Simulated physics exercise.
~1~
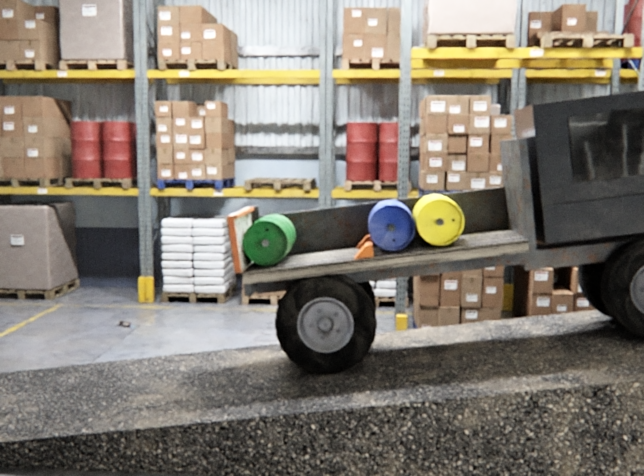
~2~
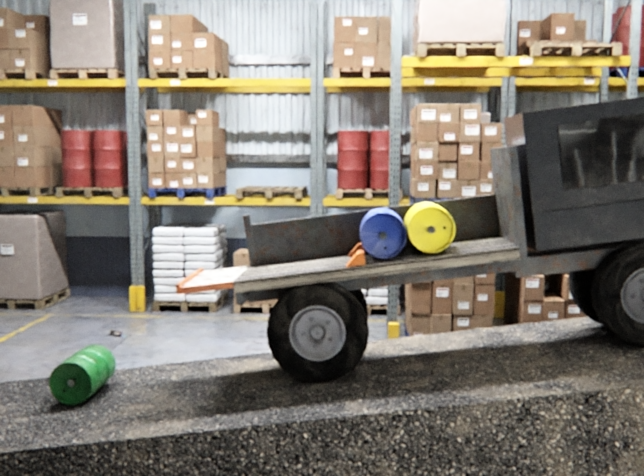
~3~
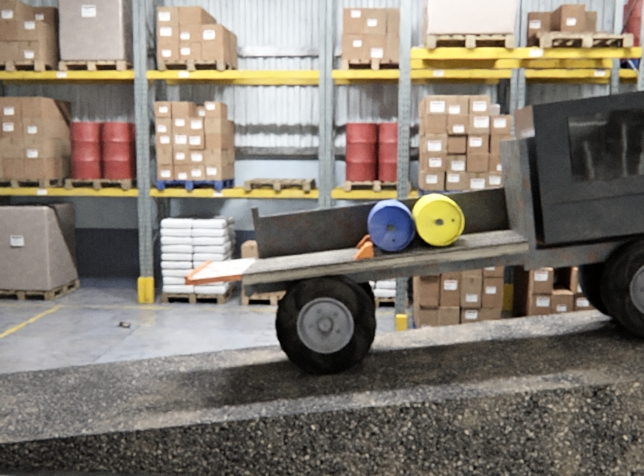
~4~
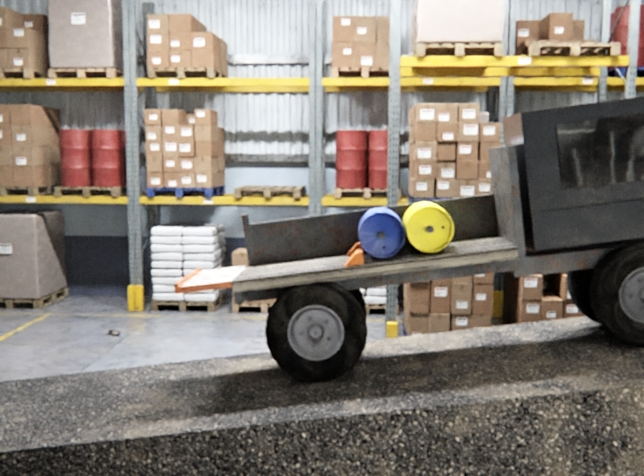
A green keg rolls off the lowered tailgate and away while two stay aboard.
